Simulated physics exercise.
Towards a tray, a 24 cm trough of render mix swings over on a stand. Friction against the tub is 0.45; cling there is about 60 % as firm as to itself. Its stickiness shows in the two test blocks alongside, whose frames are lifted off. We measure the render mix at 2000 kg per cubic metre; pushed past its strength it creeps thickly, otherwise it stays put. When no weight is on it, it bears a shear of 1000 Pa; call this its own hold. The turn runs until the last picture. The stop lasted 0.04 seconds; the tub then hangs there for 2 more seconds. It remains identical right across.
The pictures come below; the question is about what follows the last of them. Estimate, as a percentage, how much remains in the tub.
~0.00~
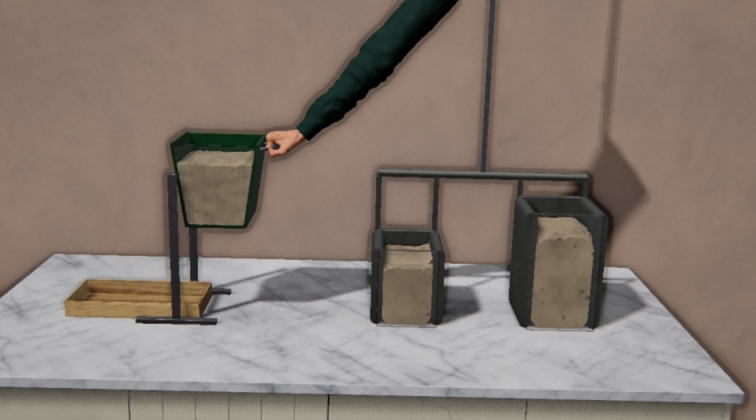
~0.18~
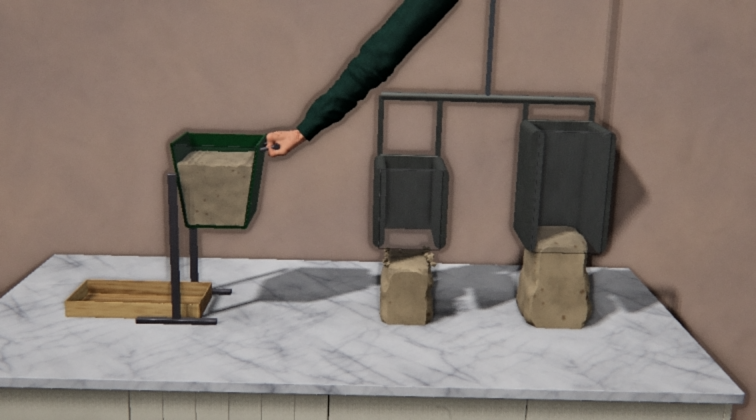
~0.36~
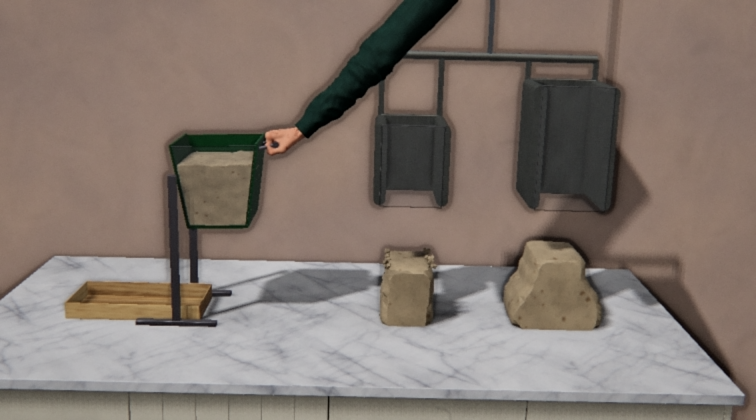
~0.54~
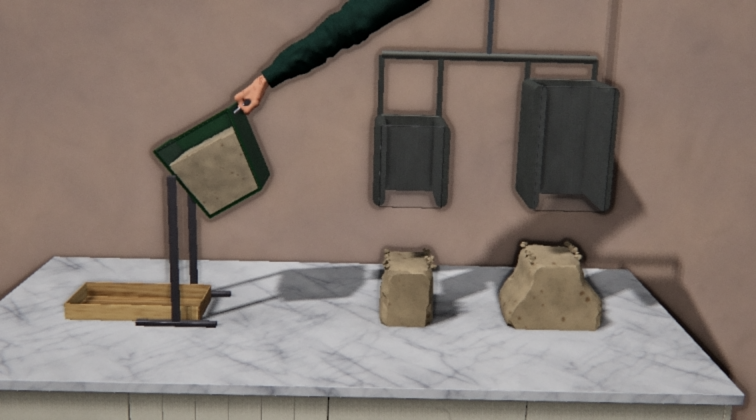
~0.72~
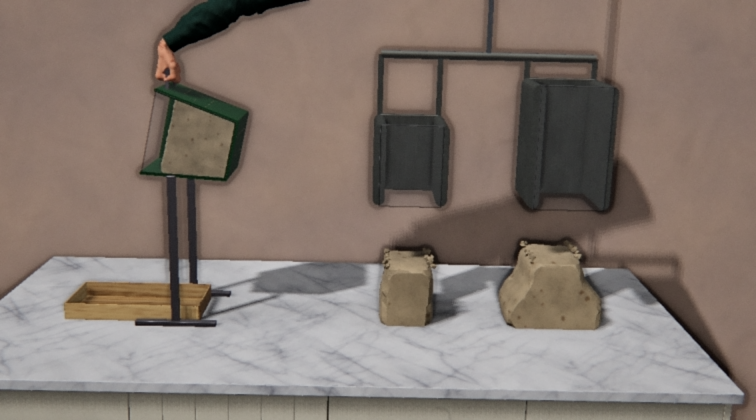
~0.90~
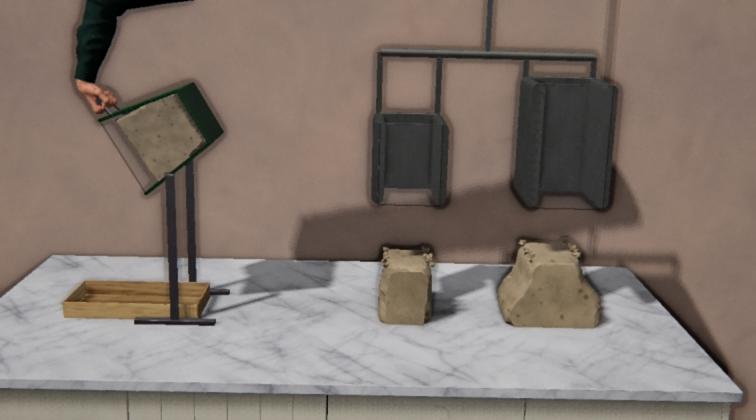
Roughly 0 per cent remains.
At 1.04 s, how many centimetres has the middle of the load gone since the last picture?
Roughly 12 centimetres.
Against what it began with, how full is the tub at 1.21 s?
About 0 %.
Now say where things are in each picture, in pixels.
The first frame shows handle-side rim at (255, 146), tilt 0 degrees; highest point of the render mix at (226, 164); test blocks 19 cm, 30 cm high (left to right).
The second frame shows handle-side rim at (255, 146), tilt 0 degrees; highest point of the render mix at (226, 164); test blocks 19 cm, 28 cm high (left to right).
The third frame shows handle-side rim at (254, 145), tilt 2 degrees; highest point of the render mix at (245, 164); test blocks 19 cm, 23 cm high (left to right).
The fourth frame shows handle-side rim at (226, 111), tilt 31 degrees; highest point of the render mix at (233, 133); test blocks 19 cm, 22 cm high (left to right).
The fifth frame shows handle-side rim at (155, 92), tilt 78 degrees; highest point of the render mix at (178, 103); test blocks 19 cm, 22 cm high (left to right).
The sixth frame shows handle-side rim at (100, 122), tilt 120 degrees; highest point of the render mix at (173, 97); test blocks 19 cm, 22 cm high (left to right).
By 1.04 s, the tub is at 120 degrees and holds 65 %.
By 1.21 s, the tub is at 120 degrees and holds 0 %.
By 1.38 s, the tub is at 120 degrees and holds 0 %.
By 1.55 s, the tub is at 120 degrees and holds 0 %.
By 2.90 s, at the end, the tub is at 120 degrees and holds 0 %.
